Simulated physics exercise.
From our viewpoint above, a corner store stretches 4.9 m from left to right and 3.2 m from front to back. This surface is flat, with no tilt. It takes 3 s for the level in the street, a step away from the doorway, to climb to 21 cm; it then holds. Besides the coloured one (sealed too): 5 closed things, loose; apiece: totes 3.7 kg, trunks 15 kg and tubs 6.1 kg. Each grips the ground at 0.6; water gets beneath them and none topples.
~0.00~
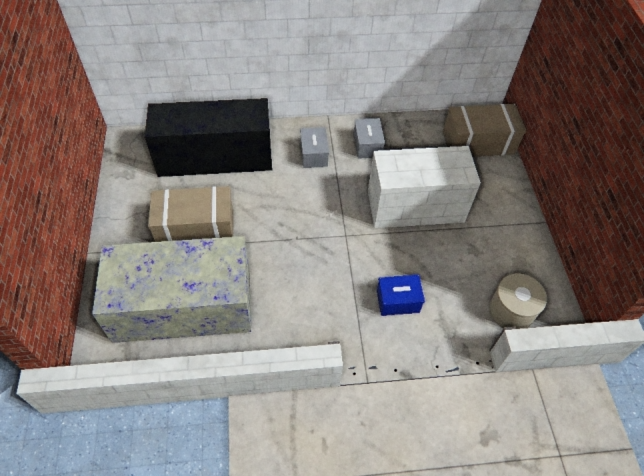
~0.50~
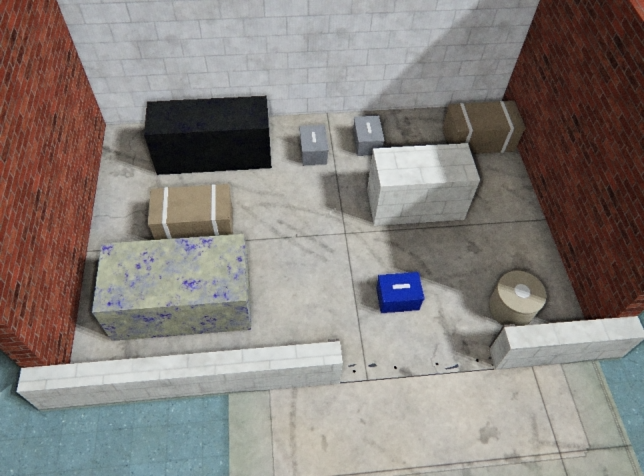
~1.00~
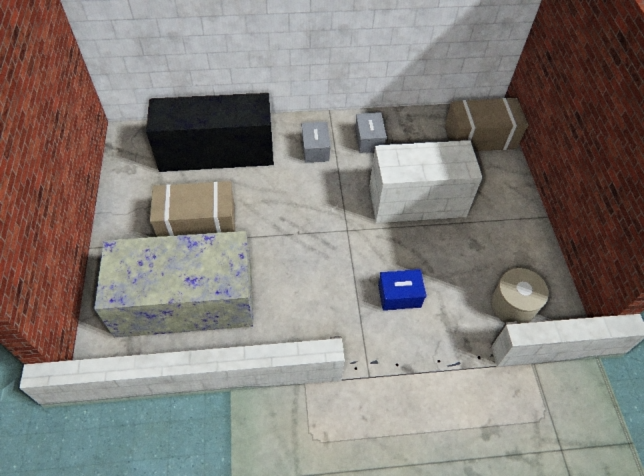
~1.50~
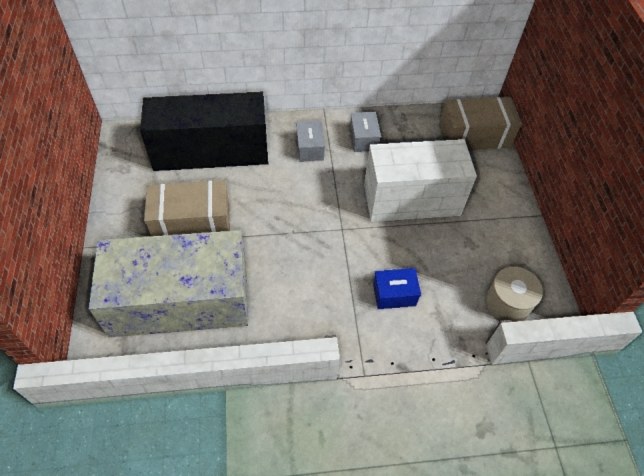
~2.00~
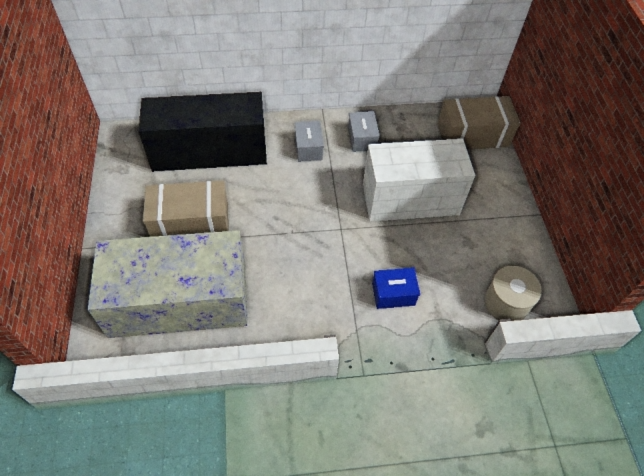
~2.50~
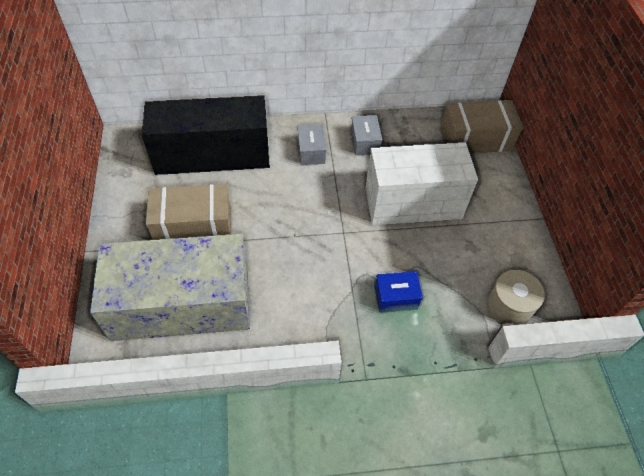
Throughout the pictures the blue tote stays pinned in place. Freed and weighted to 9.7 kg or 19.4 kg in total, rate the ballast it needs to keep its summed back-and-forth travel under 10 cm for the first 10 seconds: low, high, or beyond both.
Beyond both.
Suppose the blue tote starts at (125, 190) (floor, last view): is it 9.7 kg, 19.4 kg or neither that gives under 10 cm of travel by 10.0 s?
Looking at the loads, only the heavier keeps it.
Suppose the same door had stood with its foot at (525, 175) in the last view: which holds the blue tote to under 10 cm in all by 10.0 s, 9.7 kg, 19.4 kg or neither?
Then only the bigger mass works.
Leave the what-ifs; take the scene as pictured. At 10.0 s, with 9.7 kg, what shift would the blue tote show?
Roughly 250 cm.
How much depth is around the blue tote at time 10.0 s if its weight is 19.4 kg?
About 9 cm.
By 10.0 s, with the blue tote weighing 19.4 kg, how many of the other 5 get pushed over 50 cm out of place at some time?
The number is 4.
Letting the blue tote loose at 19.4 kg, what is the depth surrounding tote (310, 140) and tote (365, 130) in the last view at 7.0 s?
Some 10 cm at the first, some 6 cm at the second.
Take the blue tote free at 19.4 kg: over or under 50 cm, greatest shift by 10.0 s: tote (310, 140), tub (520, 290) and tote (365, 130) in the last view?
The three come out further, not as far, further, in that order.
After 3.5 s the blue tote would be 67 cm from its start with 9.7 kg and 18 cm from its start with 19.4 kg; 7 cm of water round it then.
After 4.5 s the blue tote would be 75 cm from its start with 9.7 kg and 53 cm from its start with 19.4 kg; 9 cm of water round it then.
After 7.0 s the blue tote would be 214 cm from its start with 9.7 kg and 85 cm from its start with 19.4 kg; 9 cm of water round it then.
After 10.0 s the blue tote would be 260 cm from its start with 9.7 kg and 115 cm from its start with 19.4 kg; 9 cm of water round it then.
